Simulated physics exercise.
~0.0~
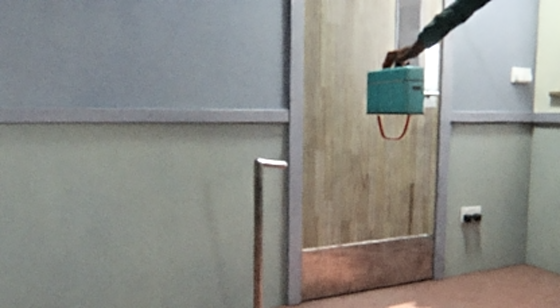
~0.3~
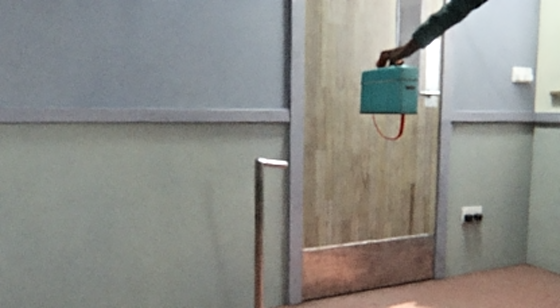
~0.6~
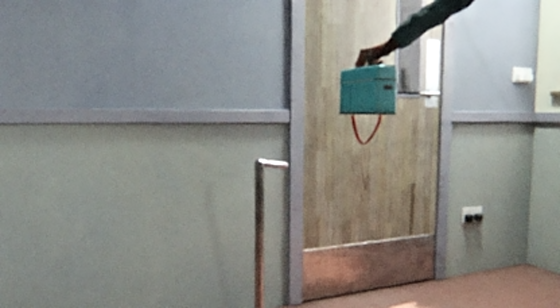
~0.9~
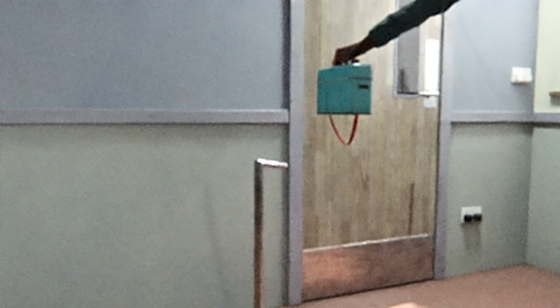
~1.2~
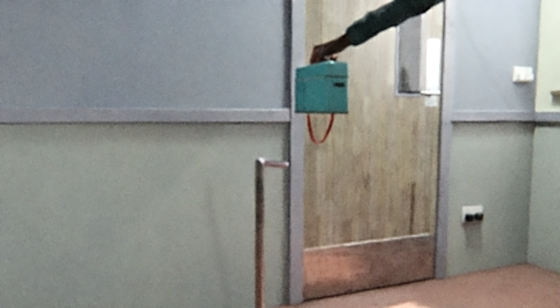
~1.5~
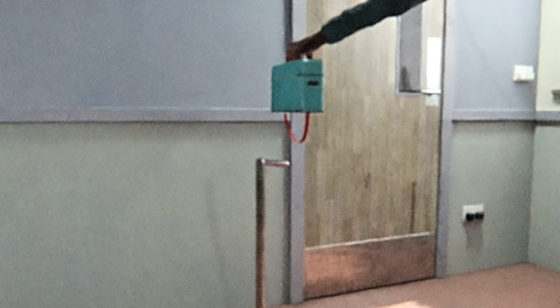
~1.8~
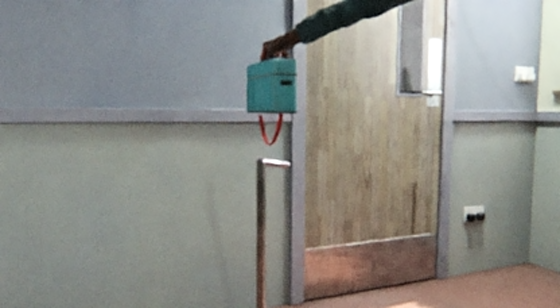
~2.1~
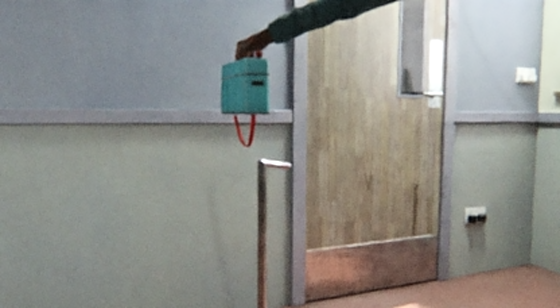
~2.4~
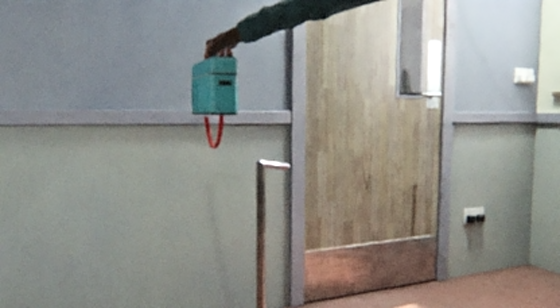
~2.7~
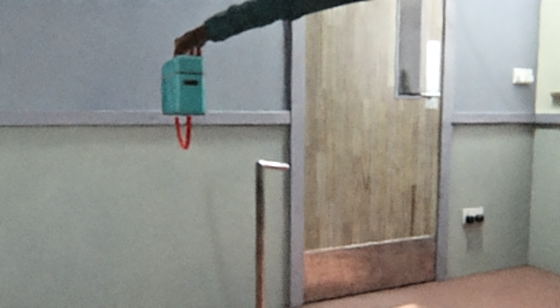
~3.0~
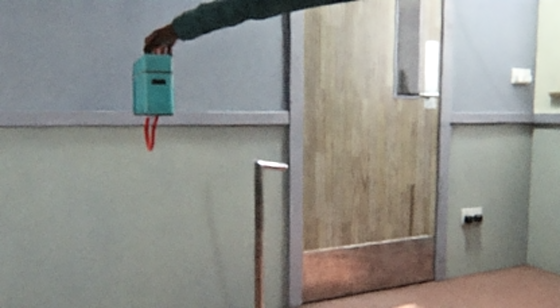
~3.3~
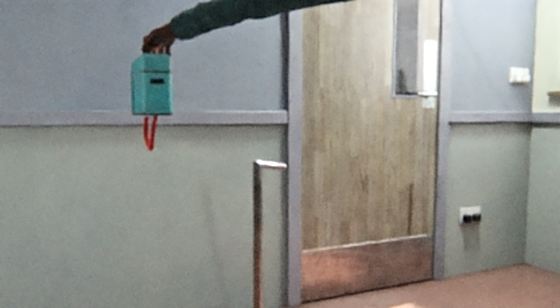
In a room, a hand carries a turquoise case left past a post without snagging.
